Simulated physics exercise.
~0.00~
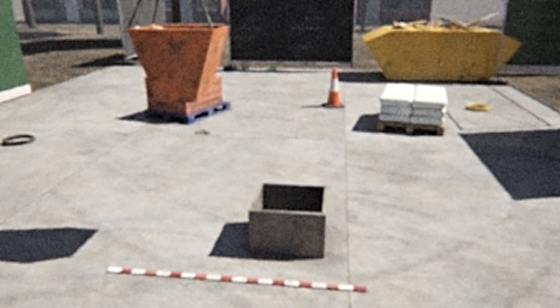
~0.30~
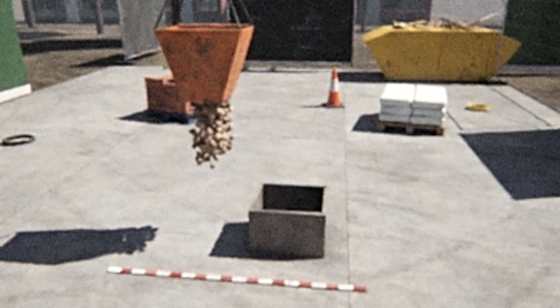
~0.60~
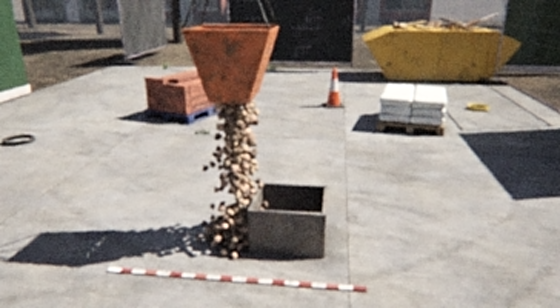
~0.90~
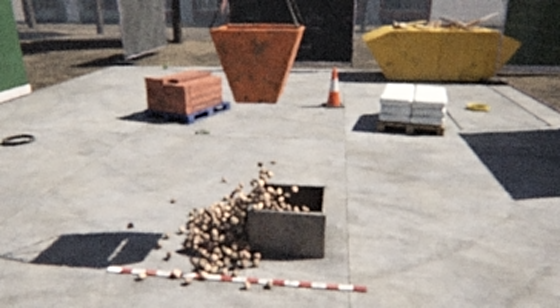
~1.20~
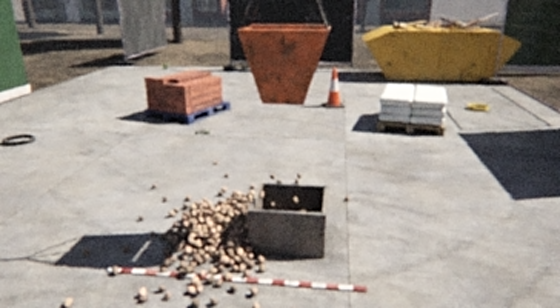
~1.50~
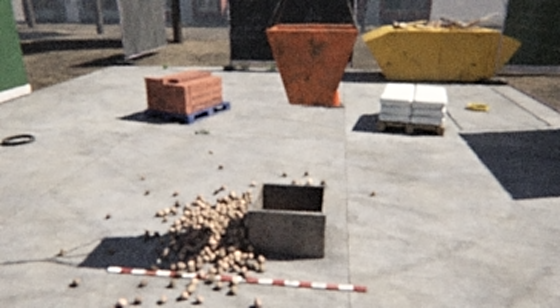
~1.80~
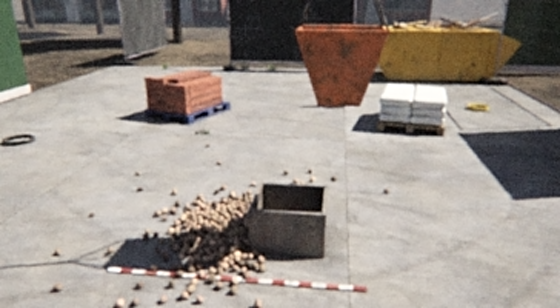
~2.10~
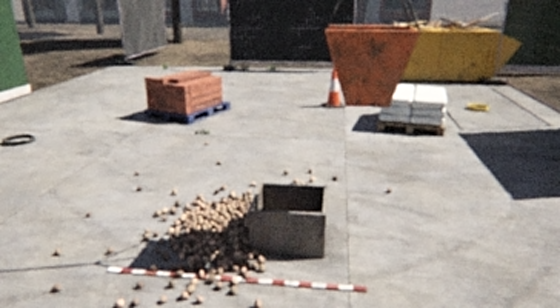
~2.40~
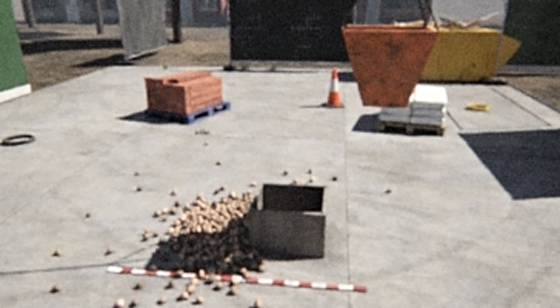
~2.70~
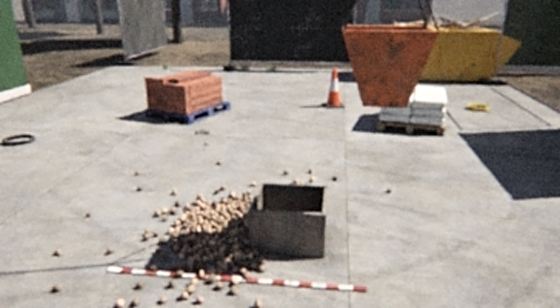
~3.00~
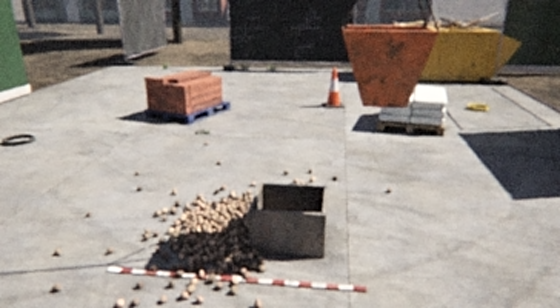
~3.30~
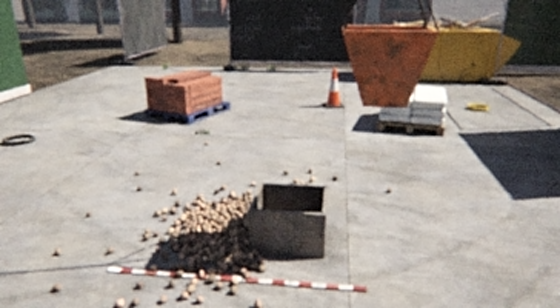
To begin with, an orange skip hangs above a sunlit concrete yard, with an open grey bin standing behind a red and white striped staff. The skip moves right and pale brown stones pour from its underside, falling in a loose column just left of the bin. Most land on the ground and heap against its left side, while some drop inside and a few scatter beyond. The emptied skip carries on rightwards past the traffic cone and stops in front of the yellow skip. By the end it hangs still, and the stones lie at rest, mostly piled left of the bin.
